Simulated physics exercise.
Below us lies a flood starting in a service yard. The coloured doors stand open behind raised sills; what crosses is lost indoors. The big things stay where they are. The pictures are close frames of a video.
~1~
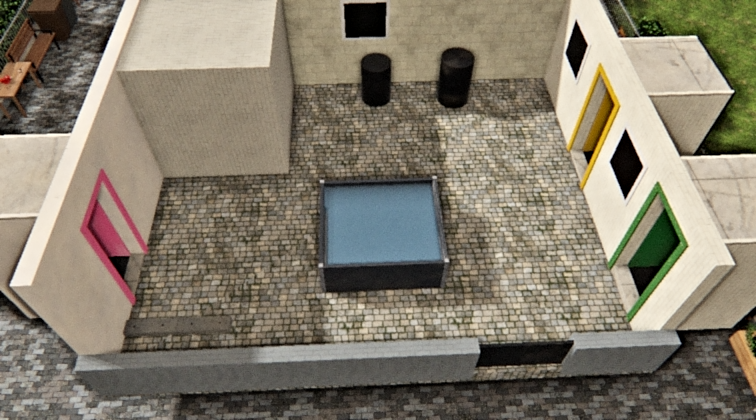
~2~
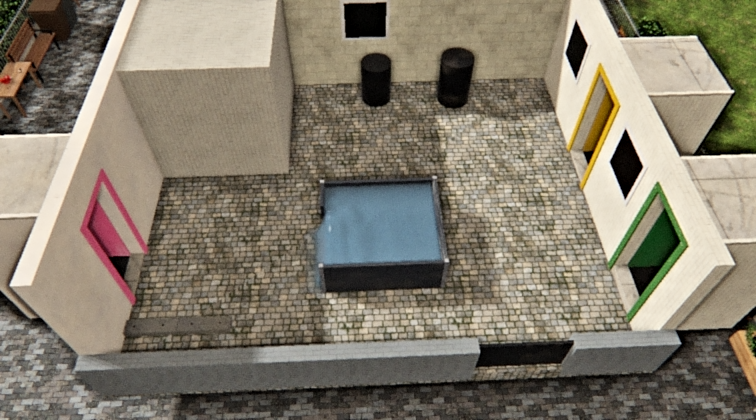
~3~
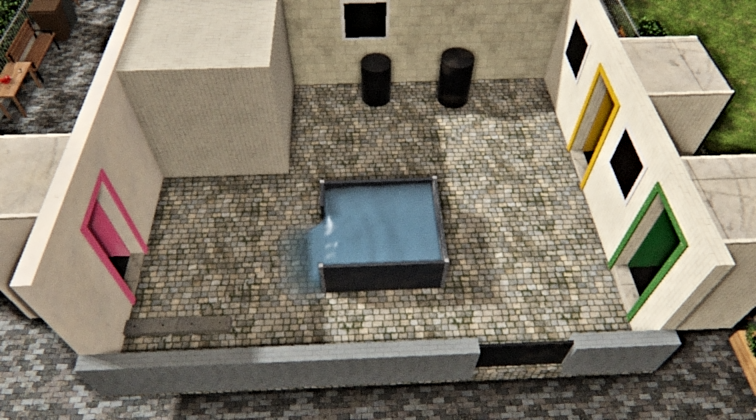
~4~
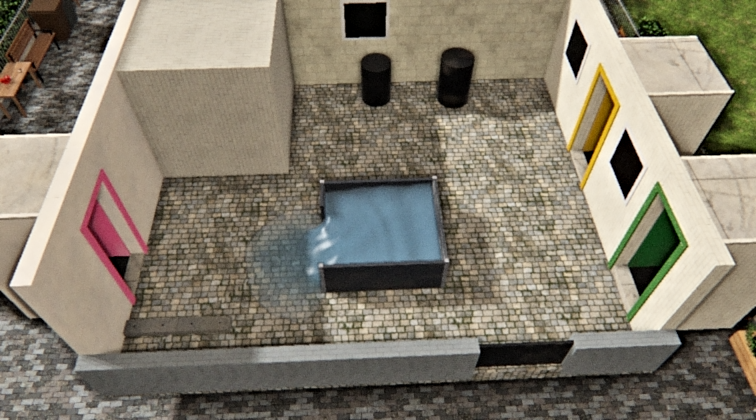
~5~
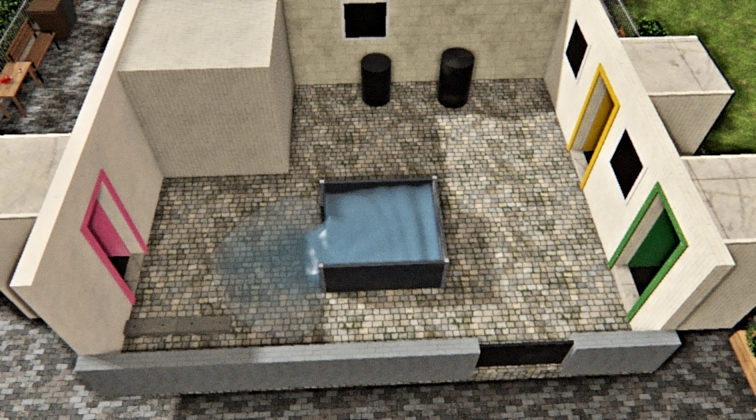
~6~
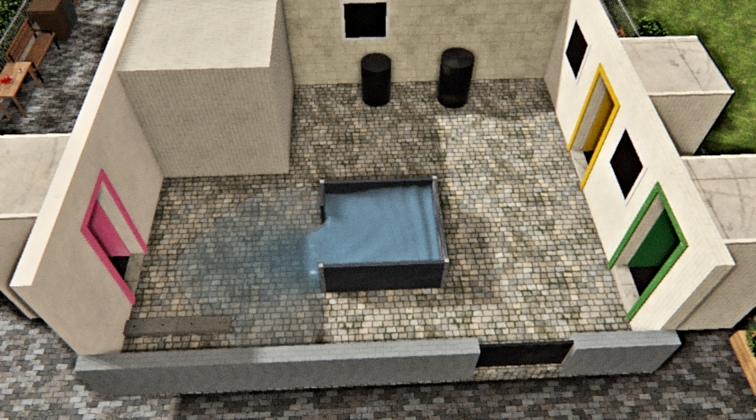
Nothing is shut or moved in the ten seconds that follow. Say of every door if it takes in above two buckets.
The yellow door stays under that; the green door stays under that; the pink door takes more than that.
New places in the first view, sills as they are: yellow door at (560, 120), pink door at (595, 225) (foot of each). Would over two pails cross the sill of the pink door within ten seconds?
In short: Pink door is under.
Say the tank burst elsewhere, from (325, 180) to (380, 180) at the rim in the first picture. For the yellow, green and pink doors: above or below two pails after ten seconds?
My reading: The yellow one goes over, the green one is under, the pink one keeps below it.
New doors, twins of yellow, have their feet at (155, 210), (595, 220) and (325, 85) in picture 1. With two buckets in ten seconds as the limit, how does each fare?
As listed: Passes that mark, is under, stays under.
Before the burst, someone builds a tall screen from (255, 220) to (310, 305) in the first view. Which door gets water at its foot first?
The pink one.
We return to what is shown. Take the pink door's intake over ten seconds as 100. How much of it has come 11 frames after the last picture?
I make it 30 per cent.
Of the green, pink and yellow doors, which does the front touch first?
I say the pink-painted one.
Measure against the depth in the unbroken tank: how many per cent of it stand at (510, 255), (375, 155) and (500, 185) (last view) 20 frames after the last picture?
Roughly 0, 0 and 0 per cent, in turn.
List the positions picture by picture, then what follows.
The water tank at (381, 223) is whole and still, in the first frame.
Water pours out at (326, 253) and has run to (315, 230), in the second frame.
The front is at (289, 231), out from the gap at (326, 253), in the third frame.
Water pours out at (326, 254) and has run to (251, 246), in the fourth frame.
The front is at (217, 253), out from the gap at (326, 254), in the fifth frame.
Water pours out at (326, 254) and has run to (179, 272), in the sixth frame.
A moment on, water covers 25 % of the floor; the yellow door not reached, the green door not reached, the pink door over two buckets in.
Next, water covers 25 % of the floor; the yellow door not reached, the green door not reached, the pink door far over two buckets in.
Then, water covers 30 % of the floor; the yellow door not reached, the green door not reached, the pink door far over two buckets in.
Later, water covers 45 % of the floor; the yellow door not reached, the green door not reached, the pink door far over two buckets in.
In the end, water covers 75 % of the floor; the yellow door wet at the sill, nothing in, the green door wet at the sill, nothing in, the pink door far over two buckets in.
